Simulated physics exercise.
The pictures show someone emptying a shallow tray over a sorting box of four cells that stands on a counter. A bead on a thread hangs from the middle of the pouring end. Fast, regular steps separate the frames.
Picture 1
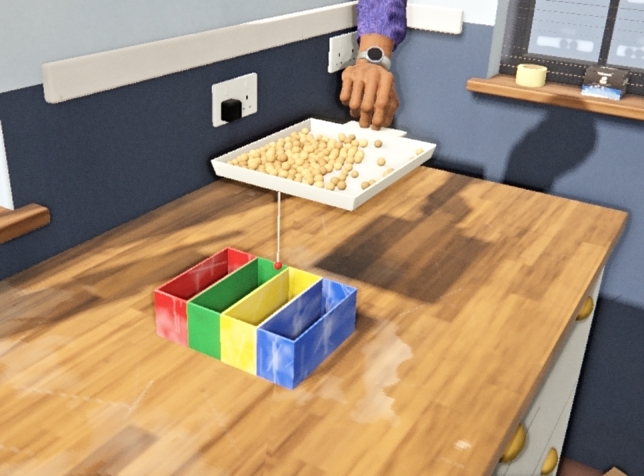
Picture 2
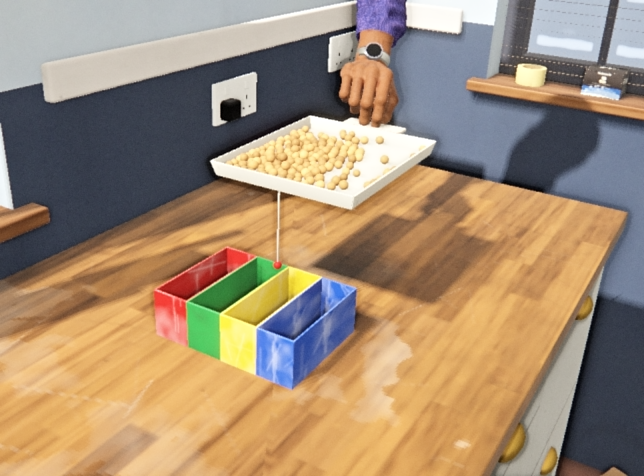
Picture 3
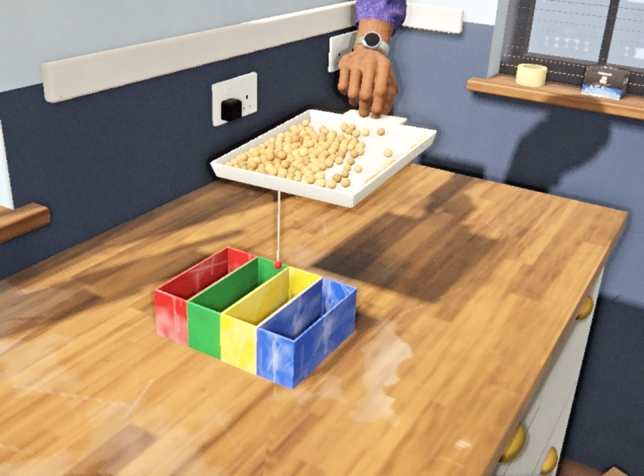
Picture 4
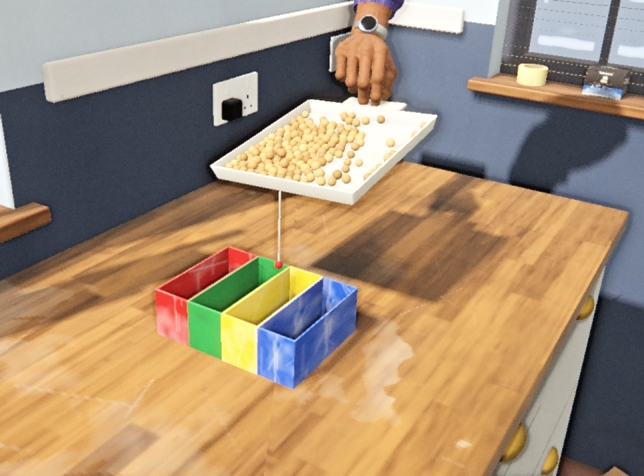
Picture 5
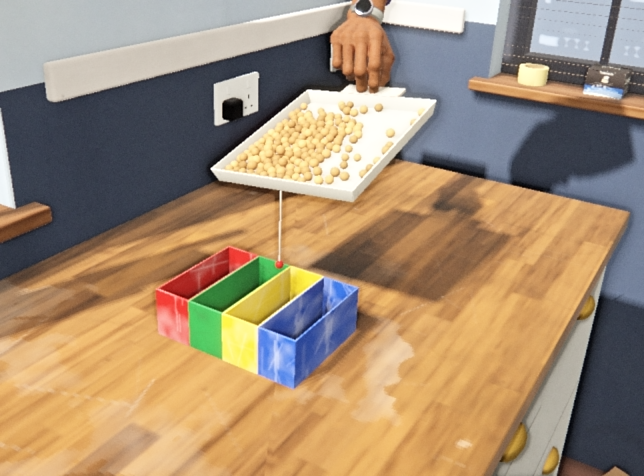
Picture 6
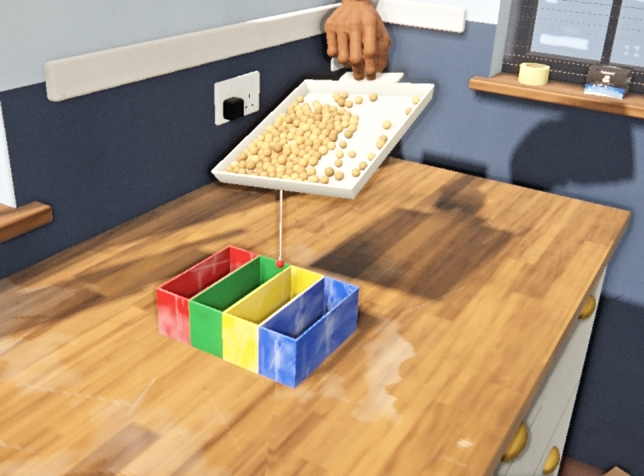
A hand wearing a watch held a white tray of round wooden beads above a red, green, yellow and blue box, gradually tilting it toward the lower left while some beads shifted slightly.
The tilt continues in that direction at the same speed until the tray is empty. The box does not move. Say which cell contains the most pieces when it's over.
It is the red cell.
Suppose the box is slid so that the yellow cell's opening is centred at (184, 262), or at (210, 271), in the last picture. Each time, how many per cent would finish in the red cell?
That makes 0 per cent, followed by 0 per cent.
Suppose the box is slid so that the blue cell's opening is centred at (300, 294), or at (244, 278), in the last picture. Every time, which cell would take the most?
So the first one goes to red and the second to yellow.
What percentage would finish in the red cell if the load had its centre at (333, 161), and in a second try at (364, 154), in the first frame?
Roughly 50 and 50 percent, in that order.
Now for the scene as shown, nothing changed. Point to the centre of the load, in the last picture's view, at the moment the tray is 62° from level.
Look close to (256, 151) in the last picture.
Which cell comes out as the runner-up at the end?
The answer is the green cell.
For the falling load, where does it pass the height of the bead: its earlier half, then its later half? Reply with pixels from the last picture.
The first part at (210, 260); the rest at (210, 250).
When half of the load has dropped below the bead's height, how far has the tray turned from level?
85 degrees.
Just after the last frame, tray tipped steeply; almost all on the tray; just a few in the red cell; about a tenth falling or outside the box.
A moment on, tray tipped right over; just a few on the tray; roughly a third in the red cell; about a tenth in the green cell; just a few in the yellow cell; just a few in the blue cell; roughly a third falling or outside the box.
Further on, tray tipped past a quarter turn; roughly half in the red cell; about a tenth in the green cell; just a few in the yellow cell; just a few in the blue cell; roughly a third falling or outside the box.
When it is over, tray tipped past a quarter turn; roughly half in the red cell; about a tenth in the green cell; just a few in the yellow cell; just a few in the blue cell; roughly a third outside the box.
